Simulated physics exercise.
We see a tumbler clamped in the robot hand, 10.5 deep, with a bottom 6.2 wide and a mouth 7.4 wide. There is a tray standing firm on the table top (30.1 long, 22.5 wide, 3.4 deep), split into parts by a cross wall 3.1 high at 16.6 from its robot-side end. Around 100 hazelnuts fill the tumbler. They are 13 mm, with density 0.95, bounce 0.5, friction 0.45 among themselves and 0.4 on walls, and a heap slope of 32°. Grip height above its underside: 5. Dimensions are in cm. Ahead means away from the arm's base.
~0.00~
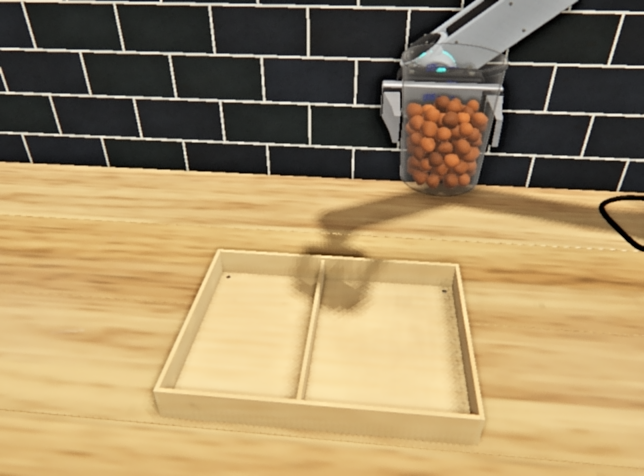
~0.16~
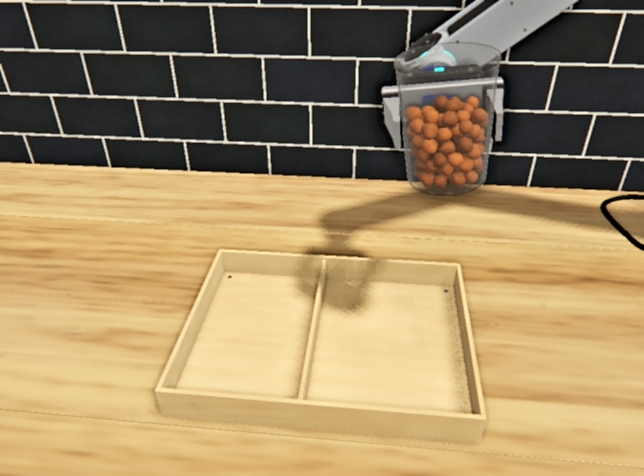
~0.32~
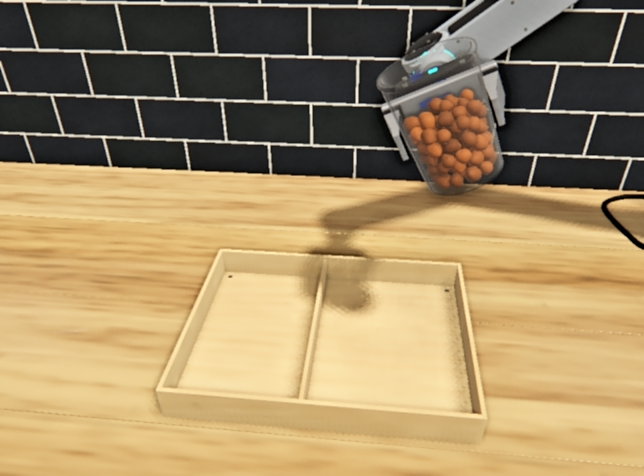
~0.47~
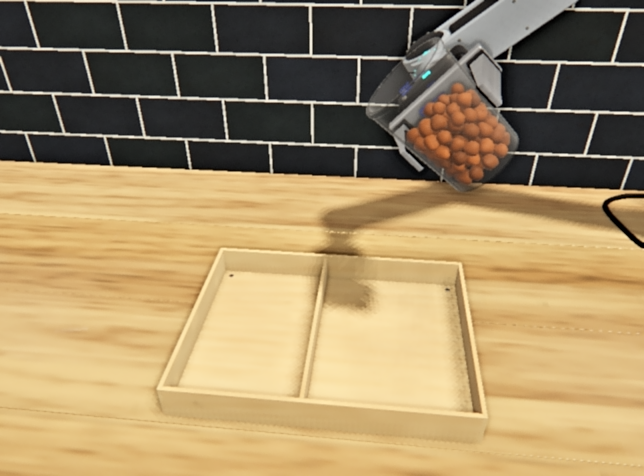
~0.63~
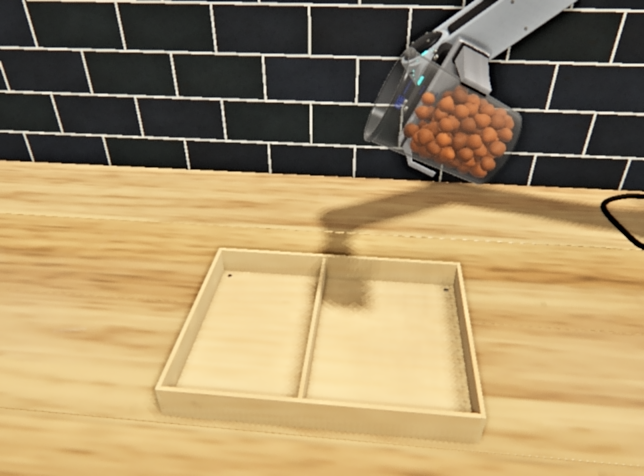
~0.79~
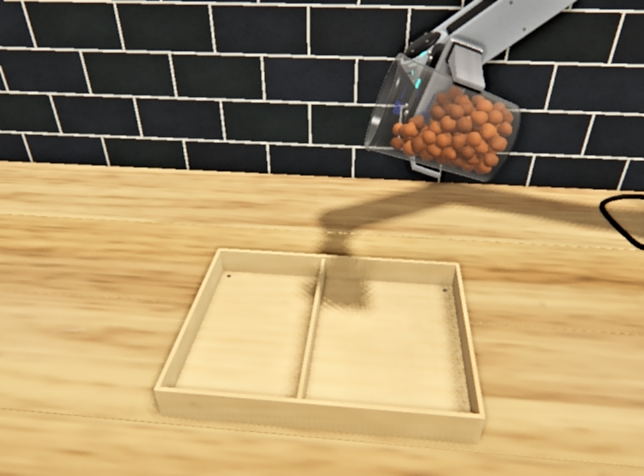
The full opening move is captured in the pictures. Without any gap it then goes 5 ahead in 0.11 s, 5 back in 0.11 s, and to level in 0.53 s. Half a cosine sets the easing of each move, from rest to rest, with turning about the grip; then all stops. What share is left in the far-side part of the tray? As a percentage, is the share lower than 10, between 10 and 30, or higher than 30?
The share is between 10 and 30 per cent.
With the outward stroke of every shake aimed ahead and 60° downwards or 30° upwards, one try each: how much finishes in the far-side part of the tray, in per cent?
Try one gives about 0 in a hundred, try two about 45 in a hundred.
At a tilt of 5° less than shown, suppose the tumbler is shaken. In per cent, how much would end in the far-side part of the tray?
It would come to roughly 10 per cent.
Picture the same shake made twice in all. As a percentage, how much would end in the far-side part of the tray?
About 30 %.
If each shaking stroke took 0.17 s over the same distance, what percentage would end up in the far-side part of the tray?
Estimate: Close to 0 percent.
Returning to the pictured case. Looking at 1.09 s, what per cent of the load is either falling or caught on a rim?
Estimated fraction: Near 35 %.
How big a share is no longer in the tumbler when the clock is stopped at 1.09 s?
About 35 per cent so far.
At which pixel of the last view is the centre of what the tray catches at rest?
Around pixel (275, 336).
After 1.09 s, tilted 68° forward, highest piece 27 above the table; 65 in the tumbler, 35 in flight or on a rim.
After 1.39 s, tilted 13° forward, highest piece 31 above the table; 63 in the tumbler, 19 in the far-side part, 13 in the robot-side part, 1 on the table or floor, 4 in flight or on a rim.
After 1.74 s, level, highest piece 28 above the table; 63 in the tumbler, 19 in the far-side part, 14 in the robot-side part, 4 on the table or floor.
After 2.79 s, level, highest piece 28 above the table; 63 in the tumbler, 19 in the far-side part, 14 in the robot-side part, 4 on the table or floor.
In the end, 63 in the tumbler, 19 in the far-side part, 14 in the robot-side part, 4 on the table or floor. That is 19 % in the far-side part of the tray.
